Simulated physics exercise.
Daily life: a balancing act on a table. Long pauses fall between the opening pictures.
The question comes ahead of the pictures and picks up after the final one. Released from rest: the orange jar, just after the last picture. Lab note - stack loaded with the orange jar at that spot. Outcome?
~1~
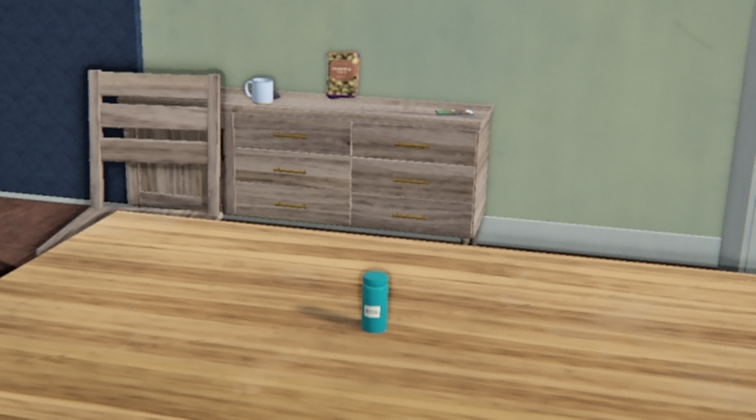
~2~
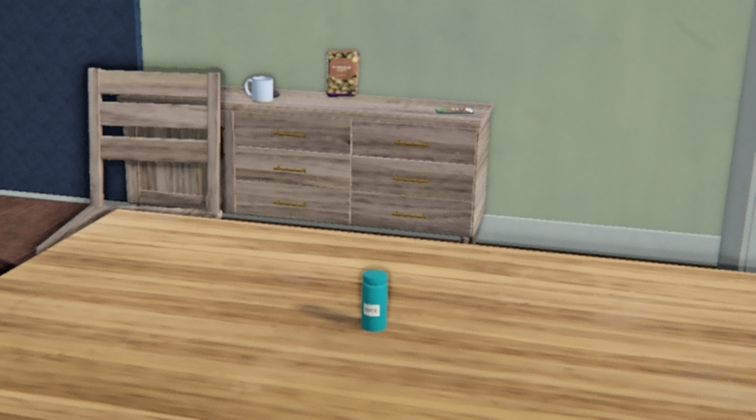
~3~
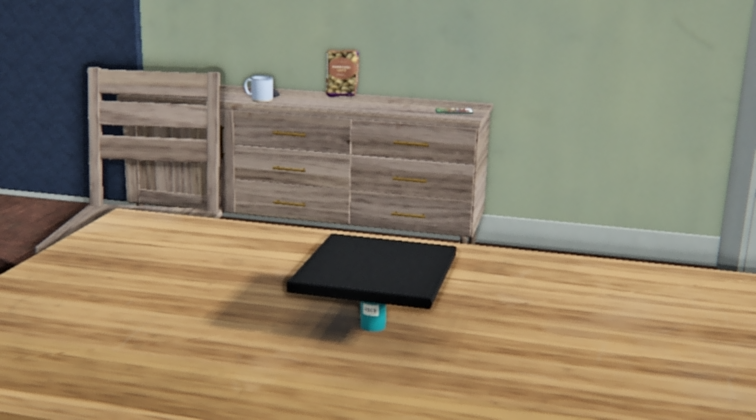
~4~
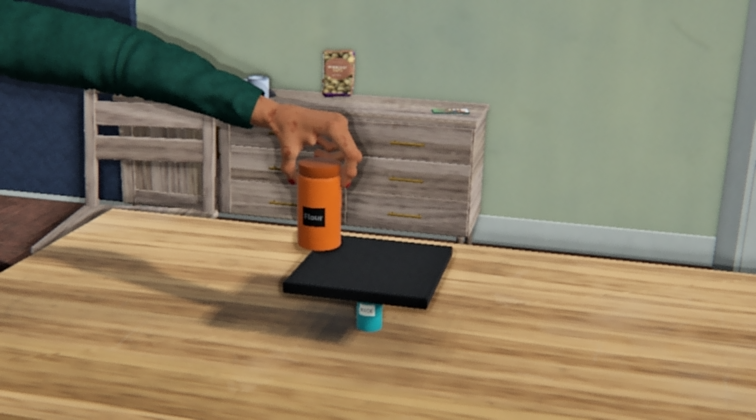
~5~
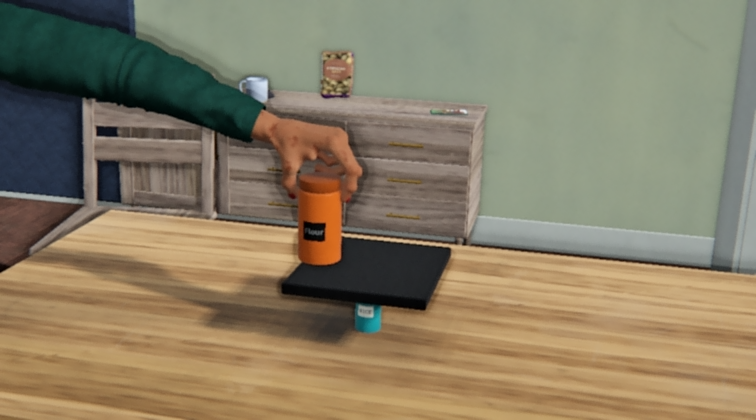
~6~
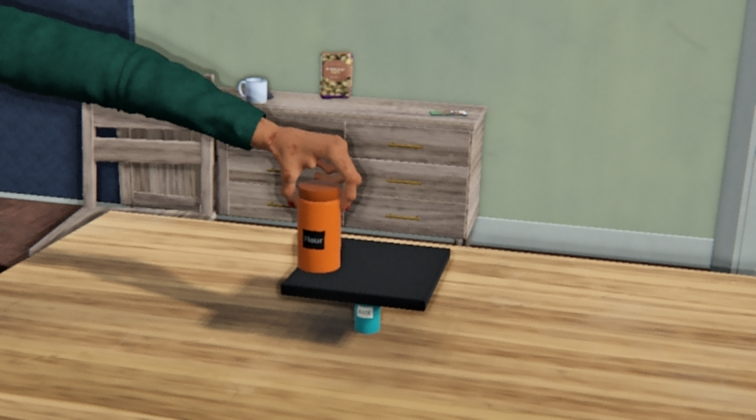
My guess is that something will drop.
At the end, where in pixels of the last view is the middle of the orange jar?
I'd point to roughly (205, 317).
Then, 0.30 s past the last view, orange jar now fallen; black lid rocked 45° from its first pose.
Then, 0.50 s past the last view, black lid rocked 70° from its first pose; turquoise shaker displaced a little.
Then, 0.80 s past the last view, black lid now fallen; turquoise shaker on its side.
Finally, fallen, orange jar and black lid; down or leaning hard in the stack, turquoise shaker. Final places as the last picture's camera would see them, orange jar near (205, 317). The stack loses its balance.
